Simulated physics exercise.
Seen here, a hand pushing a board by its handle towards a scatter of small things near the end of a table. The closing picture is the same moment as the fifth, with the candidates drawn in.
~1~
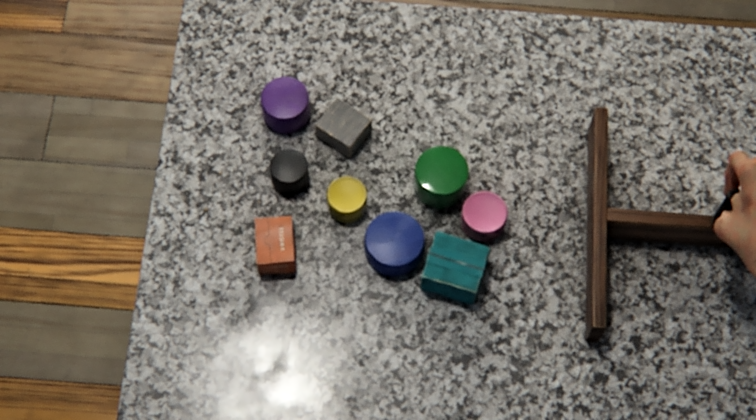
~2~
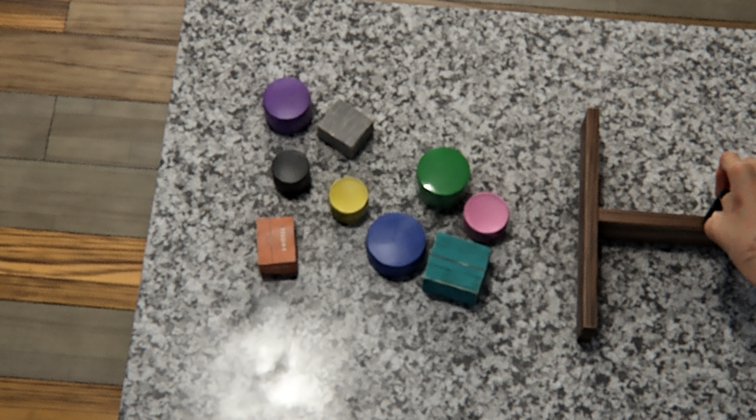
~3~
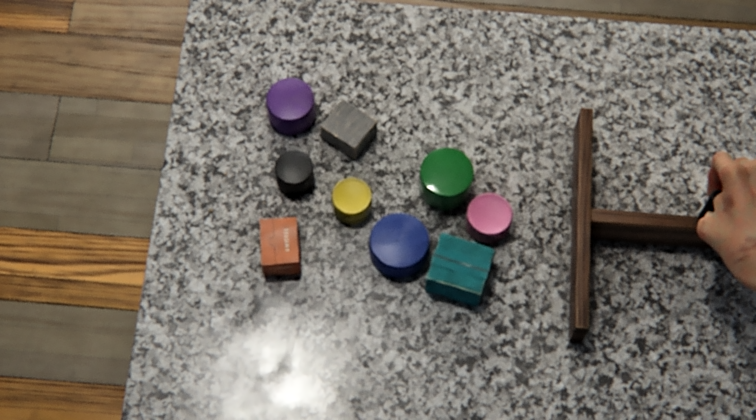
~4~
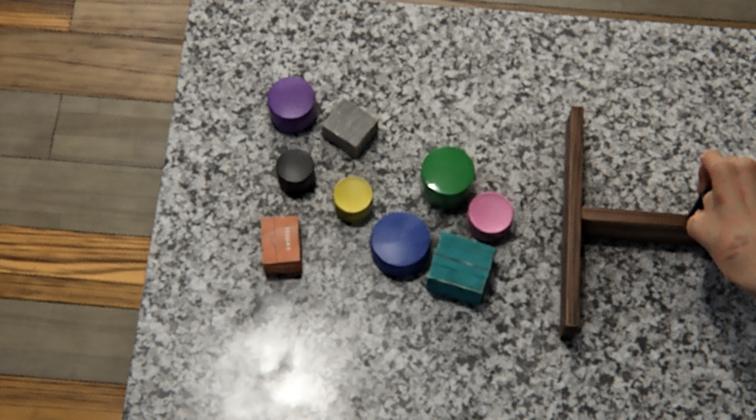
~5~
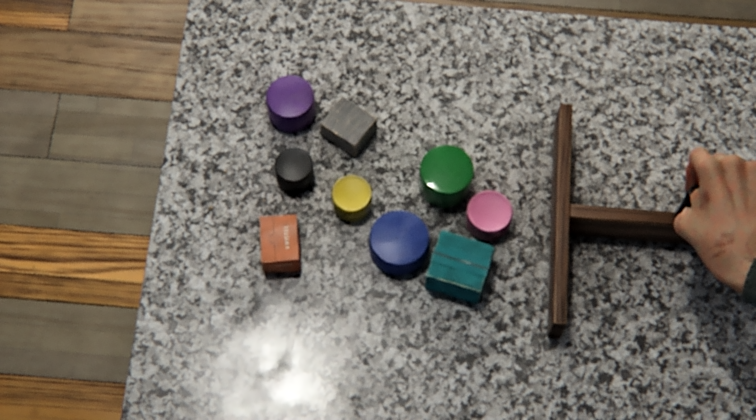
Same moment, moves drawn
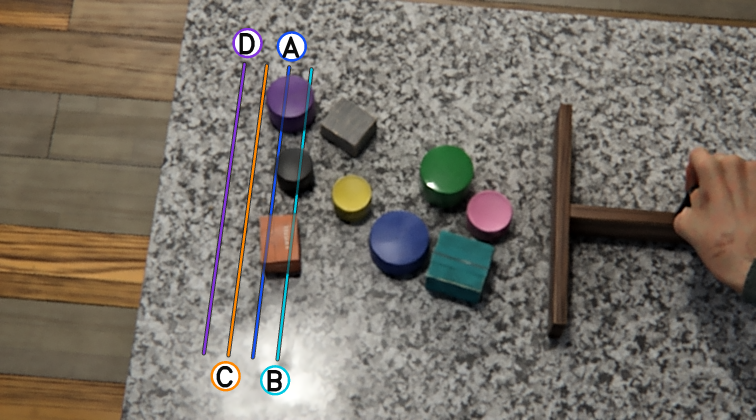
On a speckled grey stone tabletop beside a wooden floor, round tins and small blocks in several colours sit scattered to the left of a dark wooden board. A hand gripping the board's handle slides it slowly left, narrowing the gap to the pink tin and turquoise box.
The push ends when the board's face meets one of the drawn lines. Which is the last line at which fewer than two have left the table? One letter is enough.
No second one falls up to C.
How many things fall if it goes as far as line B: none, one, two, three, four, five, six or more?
By then, none.
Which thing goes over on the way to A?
The orange box goes over.
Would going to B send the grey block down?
No.
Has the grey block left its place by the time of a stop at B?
Yes.
On the marked copy, A at (272, 205); B at (295, 207); C at (249, 203); D at (225, 202).
Following C. Soon after the start, board (451, 201); turquoise box (410, 266); blue tin (354, 241).
Later, board (337, 192); orange box (194, 249); blue tin (241, 236).
In the end, board (251, 185); orange box over the edge; blue tin (156, 229); one fallen.
As for the rest, A is within the limit but short; B is within the limit but short; D drops two.
